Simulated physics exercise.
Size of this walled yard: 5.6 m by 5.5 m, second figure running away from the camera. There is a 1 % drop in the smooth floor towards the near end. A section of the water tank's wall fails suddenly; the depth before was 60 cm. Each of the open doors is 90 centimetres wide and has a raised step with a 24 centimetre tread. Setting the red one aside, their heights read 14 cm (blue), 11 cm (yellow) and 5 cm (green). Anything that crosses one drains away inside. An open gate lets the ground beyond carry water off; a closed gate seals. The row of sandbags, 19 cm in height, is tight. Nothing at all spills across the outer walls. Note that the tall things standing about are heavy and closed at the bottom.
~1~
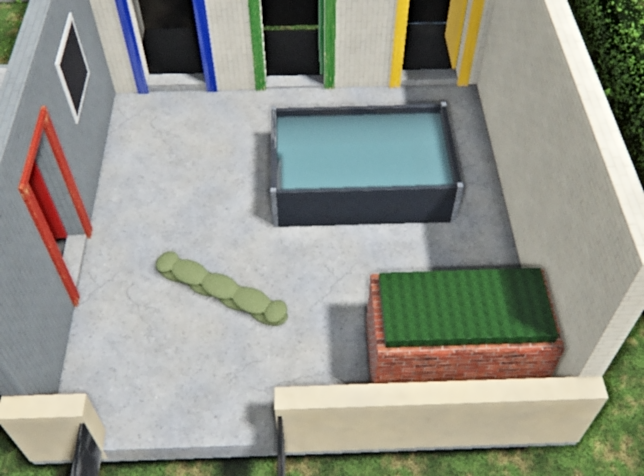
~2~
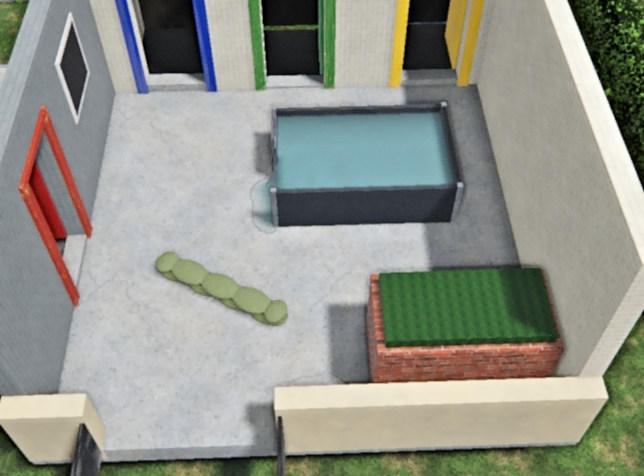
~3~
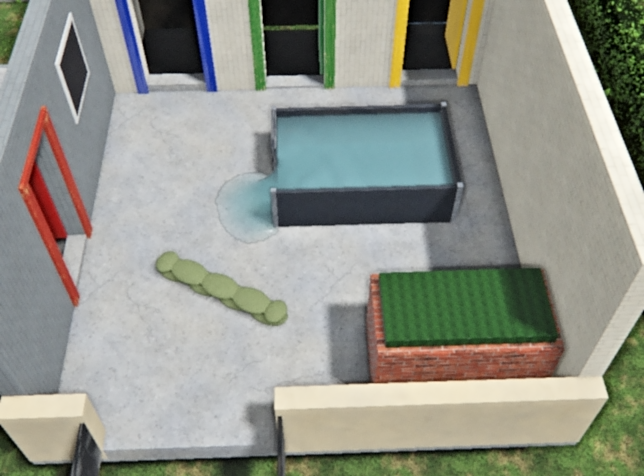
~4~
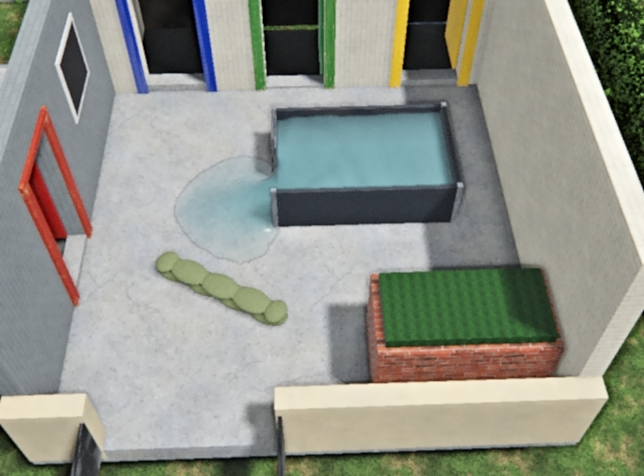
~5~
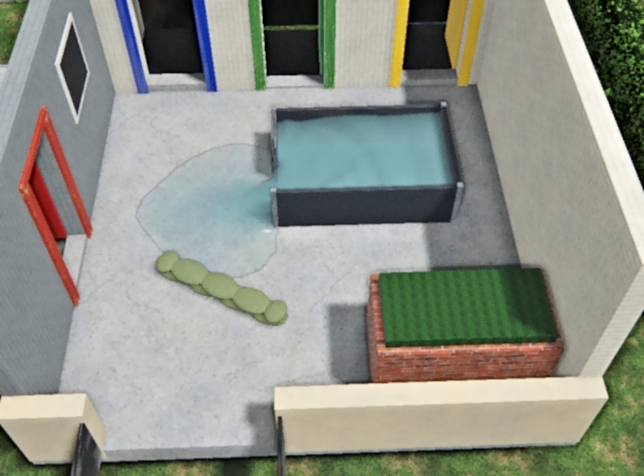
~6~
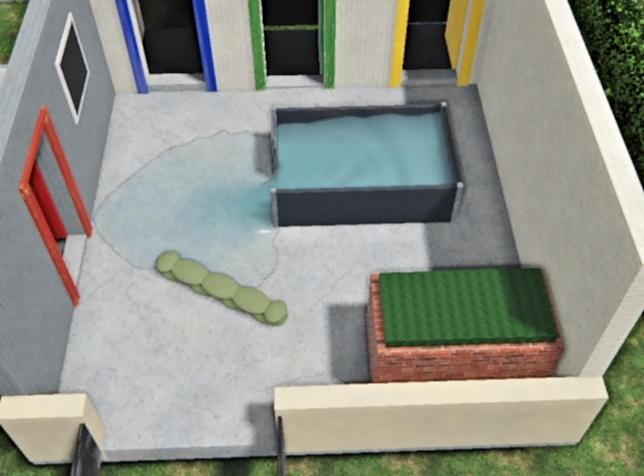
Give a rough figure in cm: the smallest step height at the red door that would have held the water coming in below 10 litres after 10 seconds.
27 cm.
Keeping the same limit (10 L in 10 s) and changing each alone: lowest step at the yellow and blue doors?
About 5.5 cm at yellow and about 11.0 cm at blue.
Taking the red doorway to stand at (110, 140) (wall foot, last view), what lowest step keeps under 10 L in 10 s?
13.0 cm.
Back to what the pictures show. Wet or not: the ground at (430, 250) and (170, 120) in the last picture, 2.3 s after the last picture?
Taking them in turn, they come out spared and submerged.
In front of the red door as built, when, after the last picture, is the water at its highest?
The level tops out around 1.0 s.
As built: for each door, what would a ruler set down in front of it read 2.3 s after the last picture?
Centimetres: Blue = 12, red = 20, yellow = 0, green = 0.
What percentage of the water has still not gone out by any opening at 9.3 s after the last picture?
Remaining share: Around 76 %.
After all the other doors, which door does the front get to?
Door: Yellow.
Then, 0.7 s after the last picture water covers 25 % of the floor, deepest (32 cm) near (268, 210); 19 cm at the red door, 13 litres in over its 9 cm step.
Then, 2.3 s after the last picture water covers 40 % of the floor, deepest (24 cm) near (87, 247); 20 cm at the red door, 135 litres in over its 9 cm step.
Then, 9.3 s after the last picture water covers 90 % of the floor, deepest (10 cm) near (52, 430); 8 cm at the red door, 245 litres in over its 9 cm step.
At the red door as built, the water peaked near 23 cm, 1.1 s after the last picture.
With a step of 23.5 cm, 23 litres would have come in within the 10 s; with 32 cm, 1 litre. So under 10 litres takes about 27 cm.
